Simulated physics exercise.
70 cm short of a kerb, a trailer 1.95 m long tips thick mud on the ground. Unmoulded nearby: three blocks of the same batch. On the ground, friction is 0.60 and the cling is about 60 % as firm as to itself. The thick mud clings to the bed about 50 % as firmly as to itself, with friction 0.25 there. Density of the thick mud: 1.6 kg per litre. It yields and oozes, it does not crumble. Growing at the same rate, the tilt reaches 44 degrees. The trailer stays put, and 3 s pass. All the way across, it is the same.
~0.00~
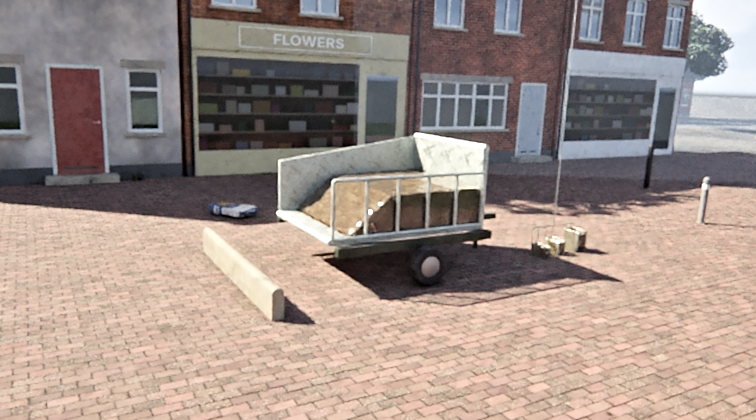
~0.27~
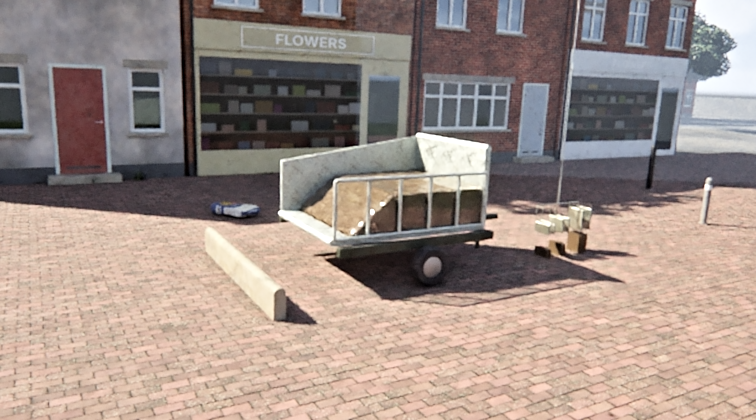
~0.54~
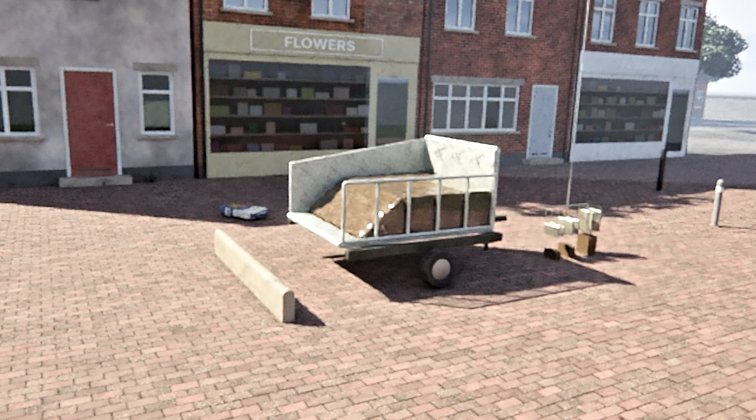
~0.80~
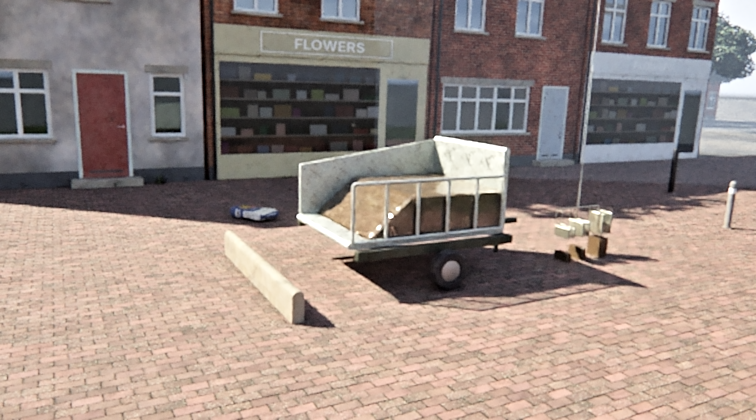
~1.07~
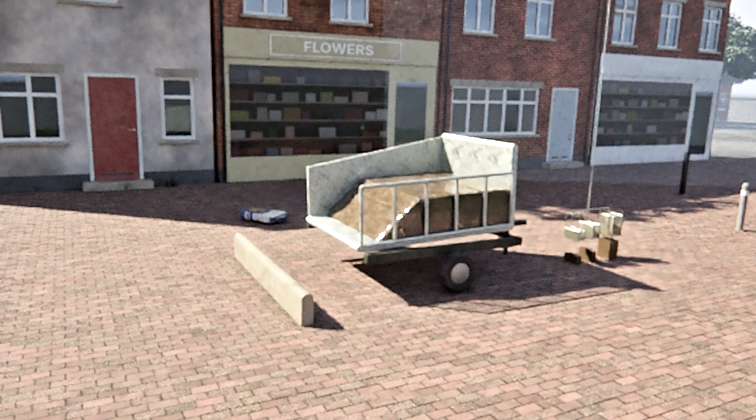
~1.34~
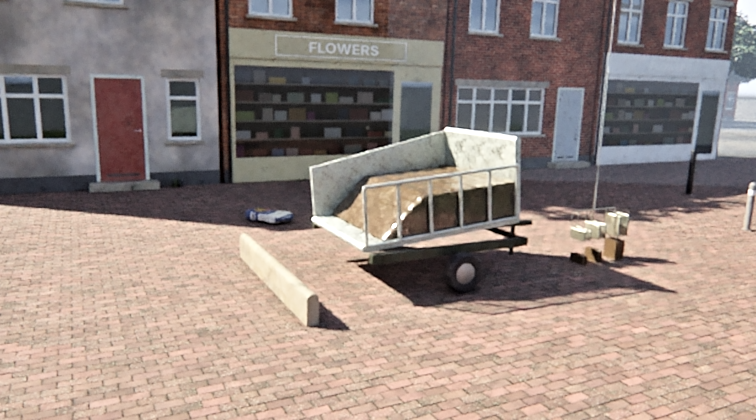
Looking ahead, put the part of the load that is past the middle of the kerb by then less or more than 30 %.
Expect lower than 30 %.
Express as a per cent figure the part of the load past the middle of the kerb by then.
Close to 25 in a hundred.
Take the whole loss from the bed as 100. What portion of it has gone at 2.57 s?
Roughly 0 percent.
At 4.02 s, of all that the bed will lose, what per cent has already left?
Close to 90 in a hundred.
After 2.57 s, the tilt is 16 degrees, all is on the bed and 0 % past the kerb's middle.
After 4.02 s, the tilt is 30 degrees, 14 % is on the bed and 7 % past the kerb's middle.
After 5.48 s, the tilt is 44 degrees, none is on the bed and 25 % past the kerb's middle.
After 6.93 s, the tilt is 44 degrees, none is on the bed and 25 % past the kerb's middle.
After 8.63 s, at the end, the tilt is 44 degrees, none is on the bed and 25 % past the kerb's middle.
